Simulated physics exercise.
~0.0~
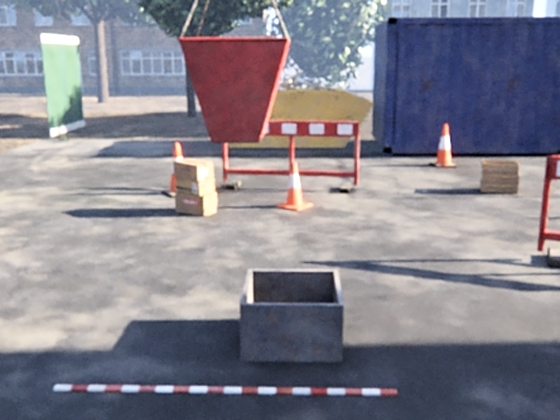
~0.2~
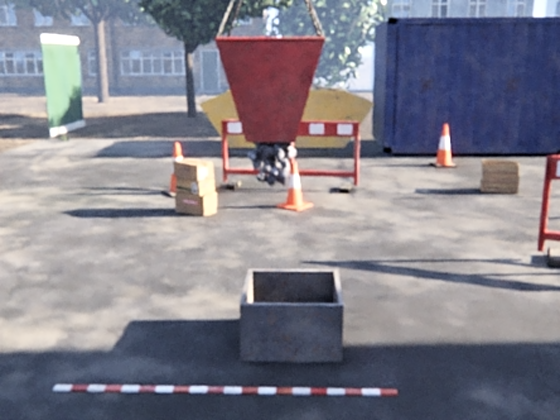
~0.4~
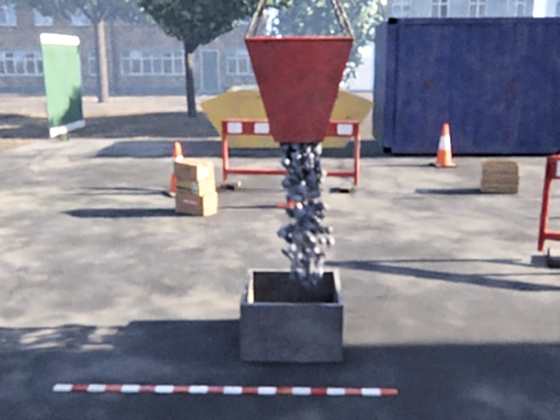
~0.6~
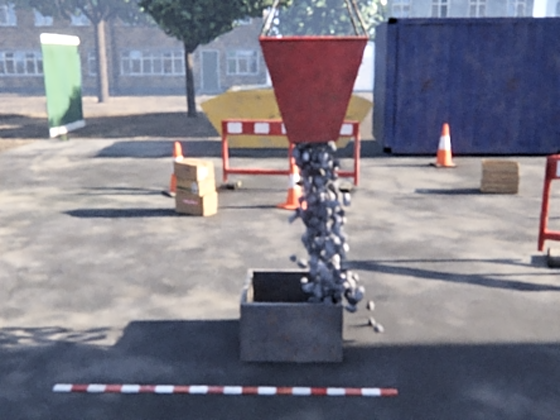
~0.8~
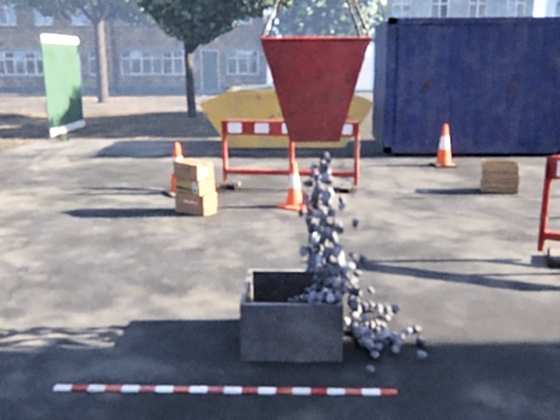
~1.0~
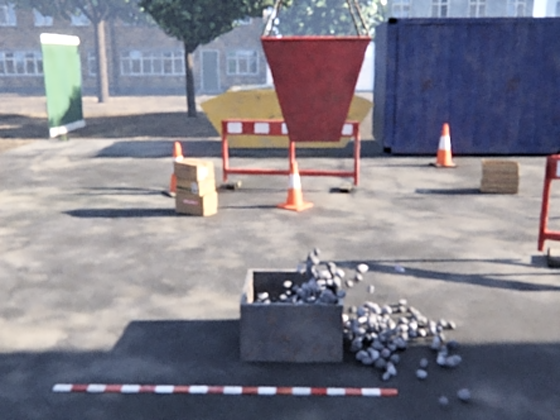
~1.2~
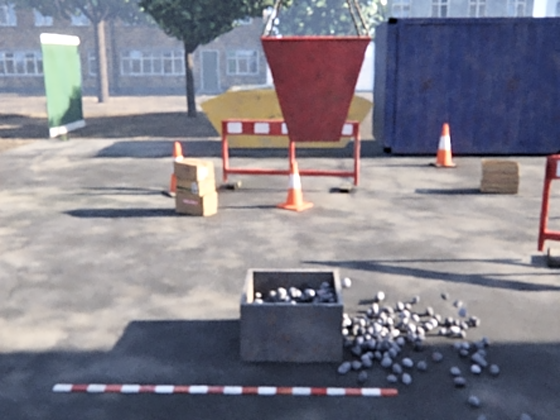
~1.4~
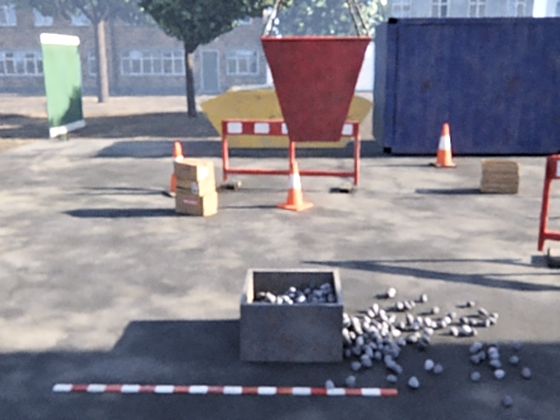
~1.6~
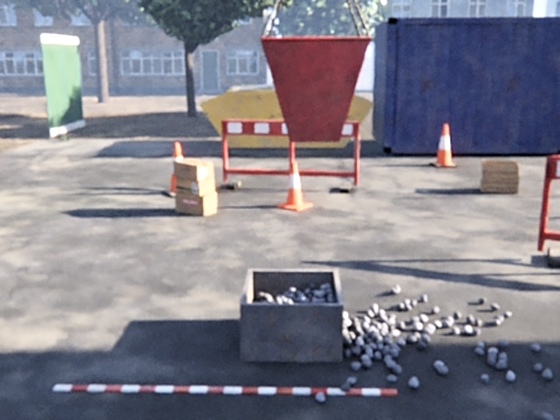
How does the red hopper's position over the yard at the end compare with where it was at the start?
At the start the red hopper hangs above and to the left of the grey bin. By the end it is farther right, hanging still above the right-hand part of the bin at about the same height.
